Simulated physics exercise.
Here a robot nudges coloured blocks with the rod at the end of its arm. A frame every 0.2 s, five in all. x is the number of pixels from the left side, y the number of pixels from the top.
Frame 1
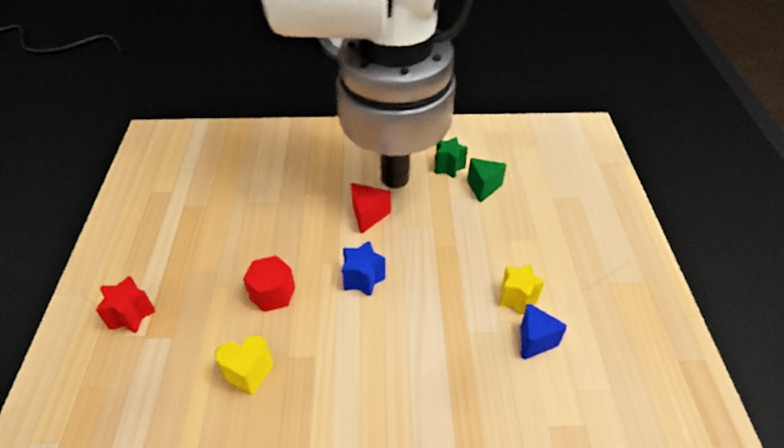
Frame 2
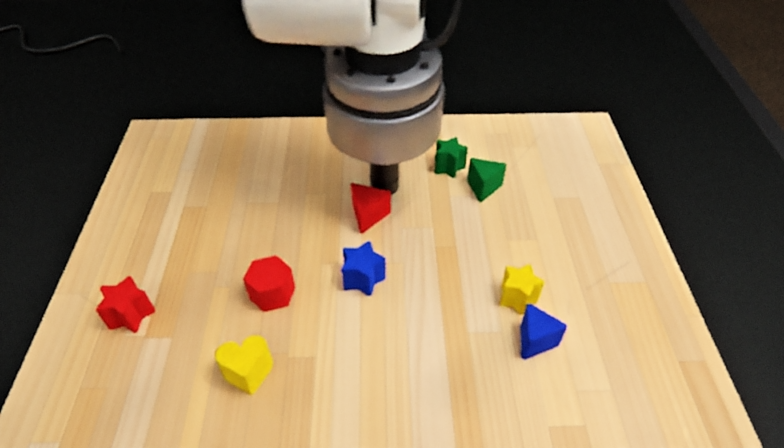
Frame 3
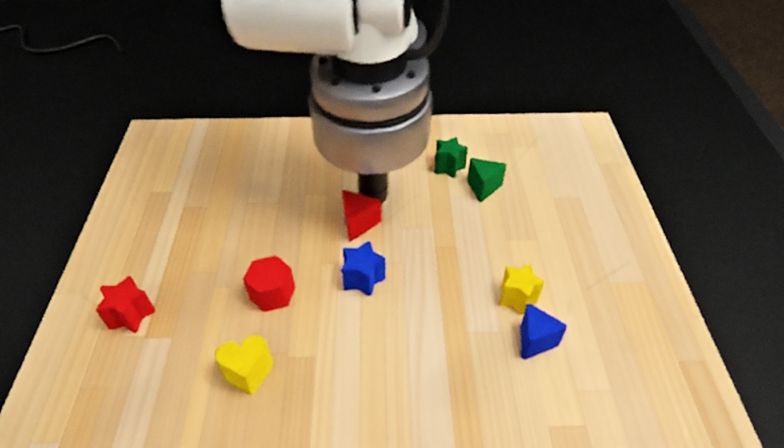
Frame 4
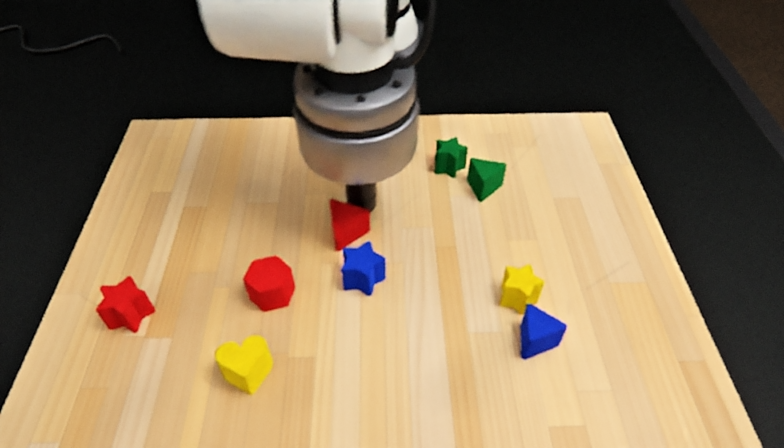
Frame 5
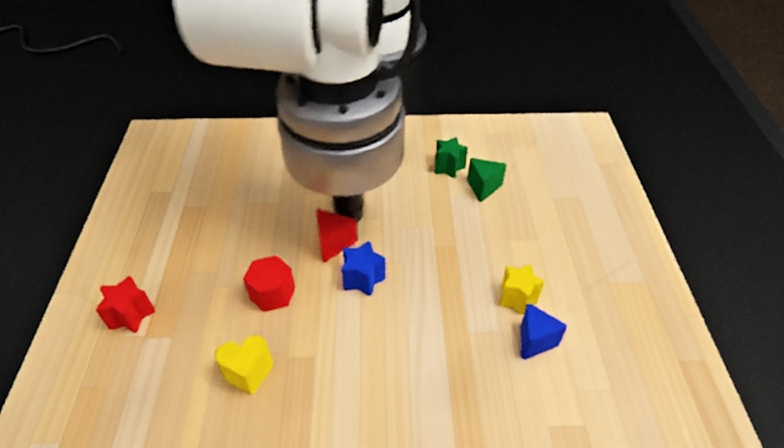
Robot arm lowering its rod behind a red triangular block and nudging it slightly left and nearer, past a blue star.
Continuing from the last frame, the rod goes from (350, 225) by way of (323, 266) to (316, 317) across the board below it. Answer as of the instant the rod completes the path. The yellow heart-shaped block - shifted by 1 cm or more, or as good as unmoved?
Its place stays the same.
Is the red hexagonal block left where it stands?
The answer is no.
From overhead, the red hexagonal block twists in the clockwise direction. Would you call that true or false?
That statement is accurate.
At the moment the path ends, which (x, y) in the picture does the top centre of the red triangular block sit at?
Its top middle: (280, 310).
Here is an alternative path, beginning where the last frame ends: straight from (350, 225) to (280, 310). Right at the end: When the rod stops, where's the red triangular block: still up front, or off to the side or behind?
The rod pushes it to the end.
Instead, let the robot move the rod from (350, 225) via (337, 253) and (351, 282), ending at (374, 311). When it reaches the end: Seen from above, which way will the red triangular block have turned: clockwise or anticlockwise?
Looking down, it rotates clockwise.
What follows on the original path. One third of the way, rod at (330, 242); red triangular block at (307, 249), turned 20° clockwise.
Two thirds of the way, rod at (315, 273); red hexagonal block at (255, 283), turned 45° clockwise; red triangular block at (292, 283).
At the end, rod at (314, 308); yellow heart-shaped block still; red hexagonal block at (254, 284), turned 50° clockwise; red triangular block at (280, 310), turned 45° clockwise.
